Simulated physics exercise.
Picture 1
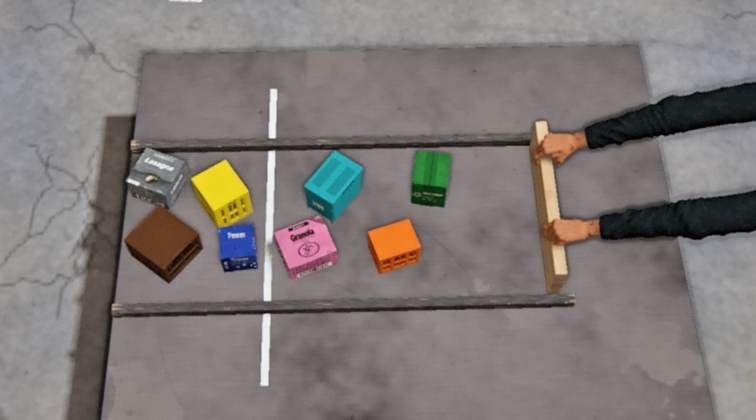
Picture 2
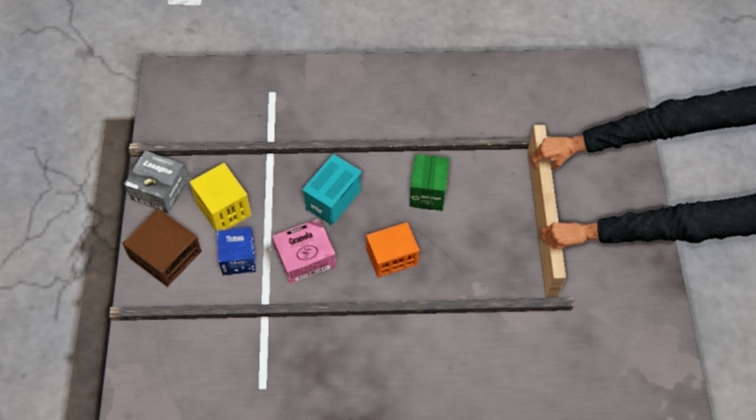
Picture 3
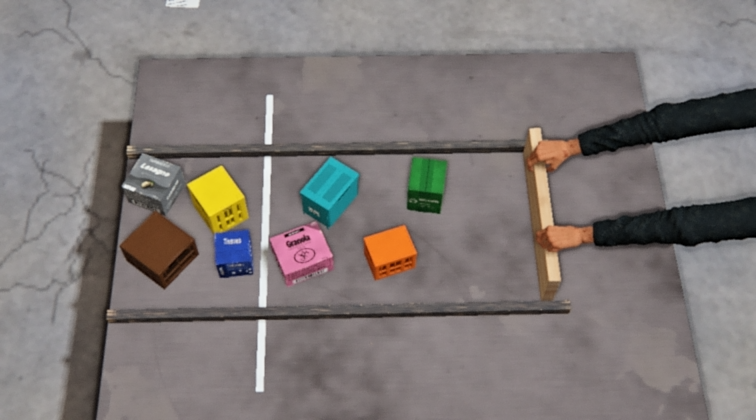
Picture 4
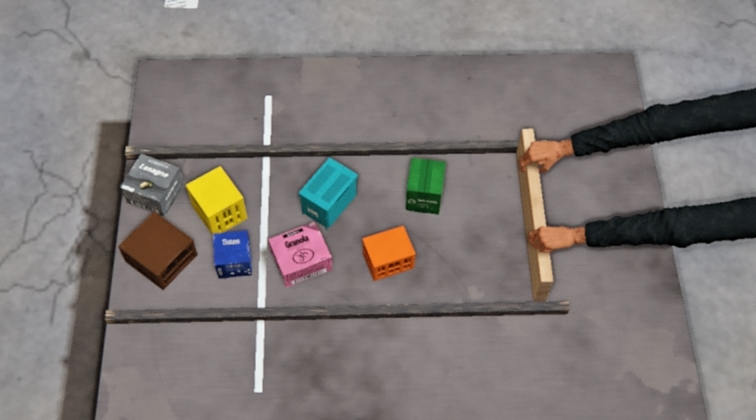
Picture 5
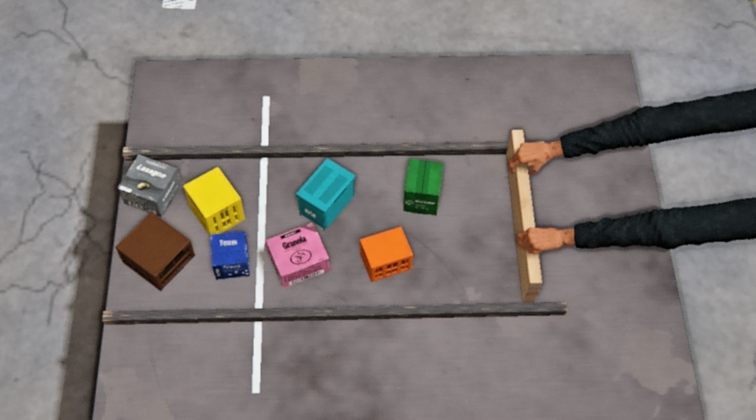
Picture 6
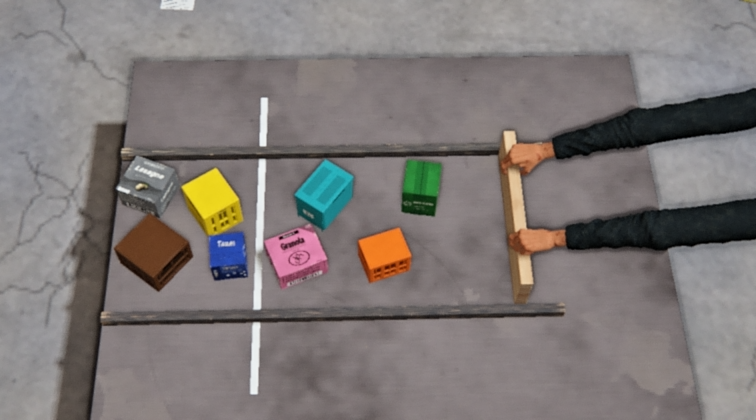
Two dark-sleeved arms reach in from the right, both hands gripping a pale wooden plank laid across two long battens on a flat grey platform, seen from above with cracked concrete around it. Between the battens sit grey, yellow, brown and blue boxes left of a white tape line, with pink, turquoise, orange and green ones right of it. The hands slide the plank slowly leftward, still short of the boxes, which stay put among themselves while the view drifts very slightly.
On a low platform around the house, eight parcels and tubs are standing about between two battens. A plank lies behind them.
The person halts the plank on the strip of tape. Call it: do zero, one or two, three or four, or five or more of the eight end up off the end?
One or two end up off it.
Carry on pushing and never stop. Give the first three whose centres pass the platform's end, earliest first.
Brown crate, grey box, blue box.
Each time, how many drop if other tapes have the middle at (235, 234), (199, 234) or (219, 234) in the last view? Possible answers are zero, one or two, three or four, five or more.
Taking the three places in turn: Either one or two, three or four, 3 or 4.
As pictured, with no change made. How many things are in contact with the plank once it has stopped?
2.
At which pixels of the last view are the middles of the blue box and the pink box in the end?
Final centres, first then second: (146, 255), (189, 255).
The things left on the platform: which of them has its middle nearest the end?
Grey box.
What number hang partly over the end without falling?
Result: 1.
Soon after, none off yet; grey box at rest near (149, 187); brown crate at rest near (154, 252); yellow crate at rest near (213, 204).
Then, none off yet; grey box at rest near (149, 187); brown crate moved a little near (136, 254); yellow crate moved a little near (205, 204).
At rest, the number that fall off is one or two; fallen, brown crate.
